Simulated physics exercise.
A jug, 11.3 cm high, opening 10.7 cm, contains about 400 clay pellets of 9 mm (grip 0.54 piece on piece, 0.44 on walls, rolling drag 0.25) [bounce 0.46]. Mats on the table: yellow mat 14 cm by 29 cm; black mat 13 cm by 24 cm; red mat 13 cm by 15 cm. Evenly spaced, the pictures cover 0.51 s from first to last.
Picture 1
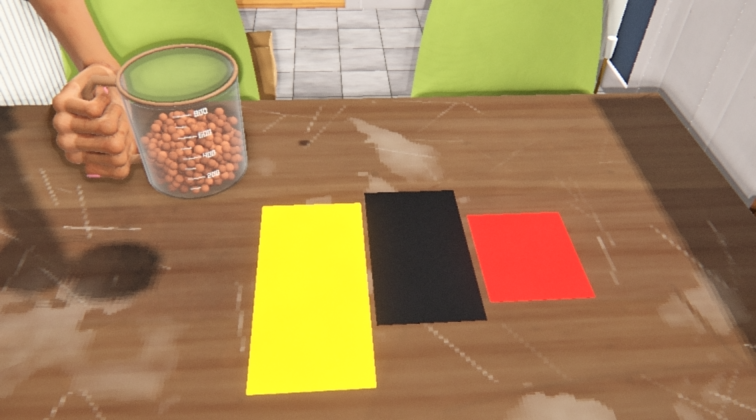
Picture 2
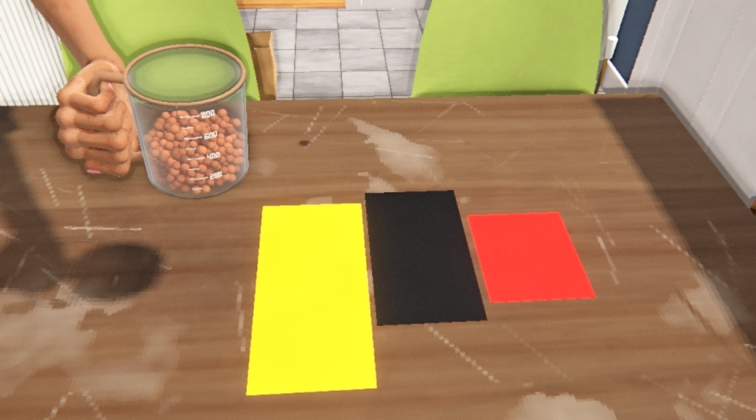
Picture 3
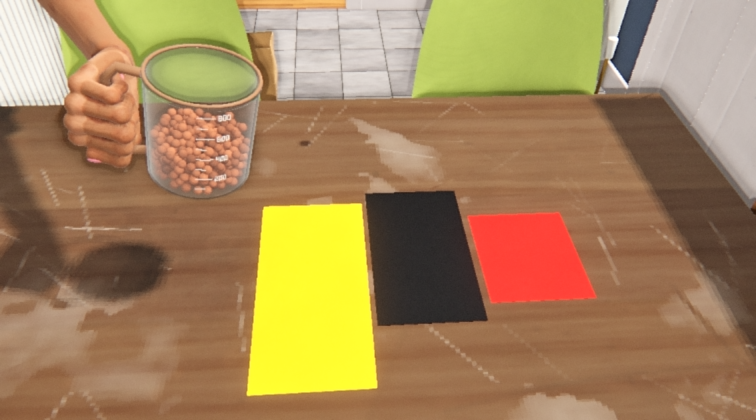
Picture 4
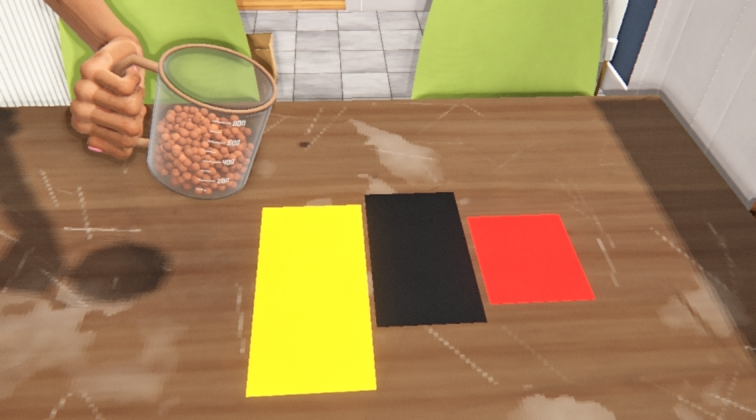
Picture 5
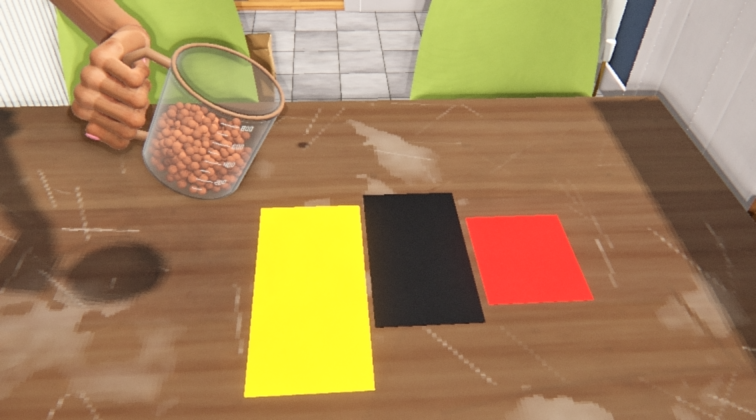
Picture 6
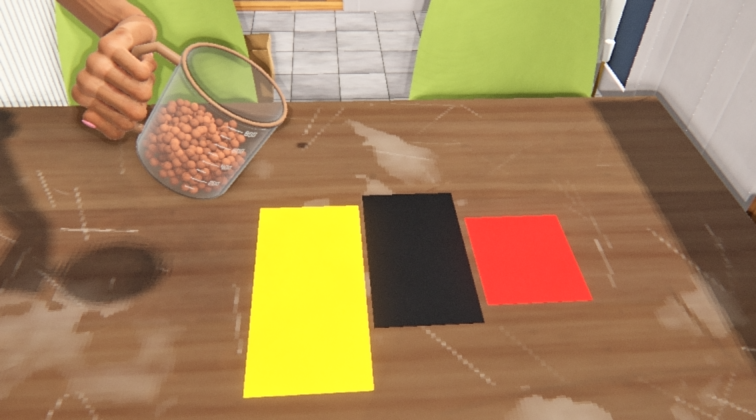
A hand at the upper left grips a clear jug partly filled with small reddish-brown pellets over a worn wooden table, seen from above at an angle. Three flat mats lie side by side, yellow, black and smaller red, with green chairs and grey floor tiles behind. The hand shifts the jug slightly right and steadily tilts it rightward, while the camera stays almost still.
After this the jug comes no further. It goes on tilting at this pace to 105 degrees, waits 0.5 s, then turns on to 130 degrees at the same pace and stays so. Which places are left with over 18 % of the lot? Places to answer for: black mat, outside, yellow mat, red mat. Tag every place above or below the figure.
Black mat is below, outside is below, yellow mat is above, red mat is below.
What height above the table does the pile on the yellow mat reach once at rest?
Height at rest: Around 2.5 cm.
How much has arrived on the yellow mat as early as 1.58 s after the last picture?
It comes to near 35 in a hundred.
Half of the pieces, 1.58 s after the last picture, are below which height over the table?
It's around 18 centimetres.
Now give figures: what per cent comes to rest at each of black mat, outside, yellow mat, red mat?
Final split - black mat: 5%, outside: 5%, yellow mat: 90%, red mat: 0%.
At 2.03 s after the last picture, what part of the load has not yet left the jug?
Share remaining: Approx. 0 %.
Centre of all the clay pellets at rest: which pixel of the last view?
(312, 269), roughly.
Then, 0.61 s after the last picture, tilt 84 degrees; jug 100 %; middle of all pieces on or above the table near (186, 137).
Then, 1.11 s after the last picture, tilt 105 degrees; yellow mat 10 %, jug 85 %, in the air 5 %; middle of all pieces on or above the table near (219, 159).
Then, 1.58 s after the last picture, tilt 111 degrees; yellow mat 35 %, jug 60 %, black mat 5 %; middle of all pieces on or above the table near (253, 201).
Then, 2.03 s after the last picture, tilt 130 degrees; yellow mat 90 %, outside 5 %, black mat 5 %; middle of all pieces on or above the table near (306, 262).
In the end, yellow mat 90 %, red mat 0 %, jug 0 %, outside 5 %, black mat 5 %.
